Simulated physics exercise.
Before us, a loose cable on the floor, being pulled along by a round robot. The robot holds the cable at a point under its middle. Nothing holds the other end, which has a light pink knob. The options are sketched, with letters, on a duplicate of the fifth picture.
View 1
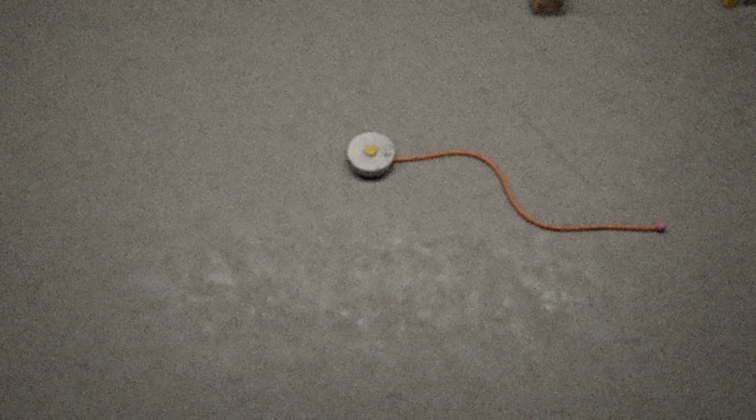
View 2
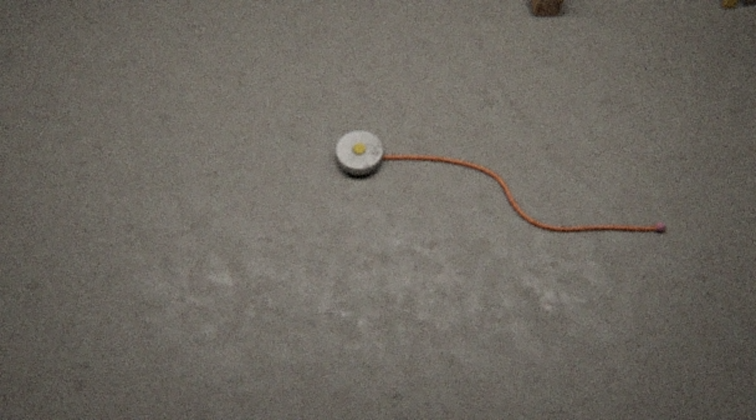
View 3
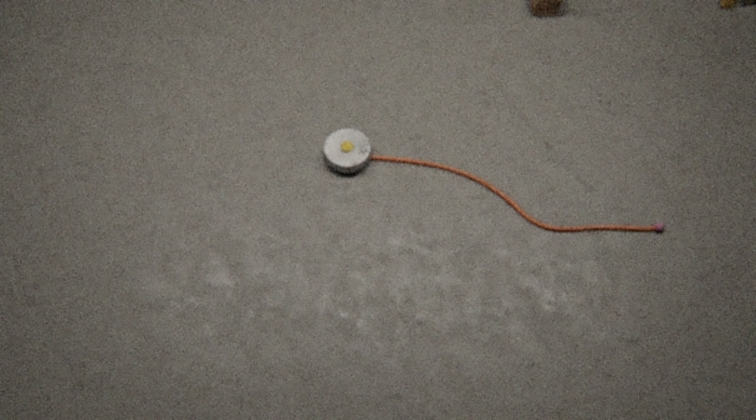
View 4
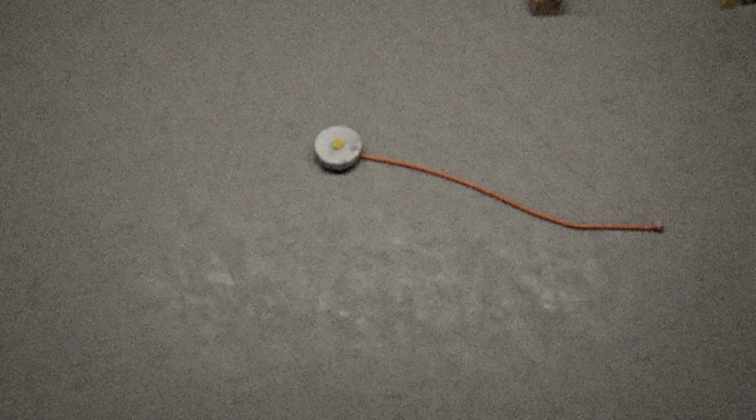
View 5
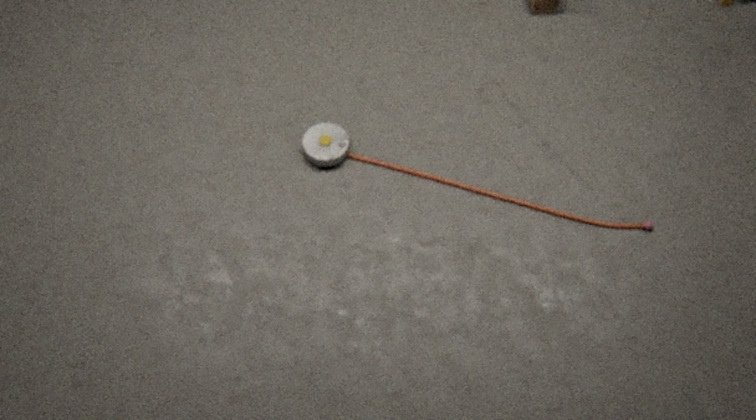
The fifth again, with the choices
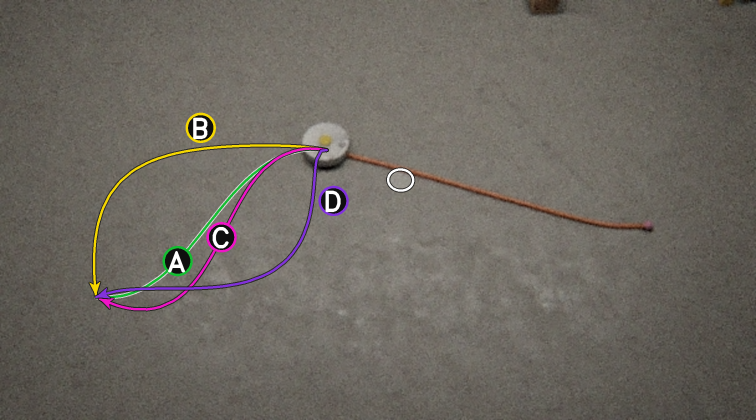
Round white robot sliding slowly left across a grey floor, pulling a curved orange cable straighter until its far end shifts slightly.
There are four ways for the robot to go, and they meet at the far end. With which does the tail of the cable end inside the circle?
Route B brings it to the ring.
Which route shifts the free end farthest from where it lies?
B.
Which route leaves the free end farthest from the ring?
D.
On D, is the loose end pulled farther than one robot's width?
Yes.
On the marked copy, A from (327, 150) via (216, 214) to (96, 297); B from (327, 150) via (158, 159) to (96, 295); C from (327, 150) via (224, 232) to (100, 299); D from (327, 150) via (268, 273) to (96, 297); the ring at (401, 180).
Following B. Soon after the start, robot (203, 144), middle of the cable (364, 169), free end (522, 200).
Later, robot (99, 205), middle of the cable (269, 172), free end (428, 181).
In the end, robot (93, 294), middle of the cable (243, 193), free end (402, 178); the free end is on the ring.
As for the rest, A leaves the free end at (434, 198); C leaves the free end at (436, 204); D leaves the free end at (446, 231).
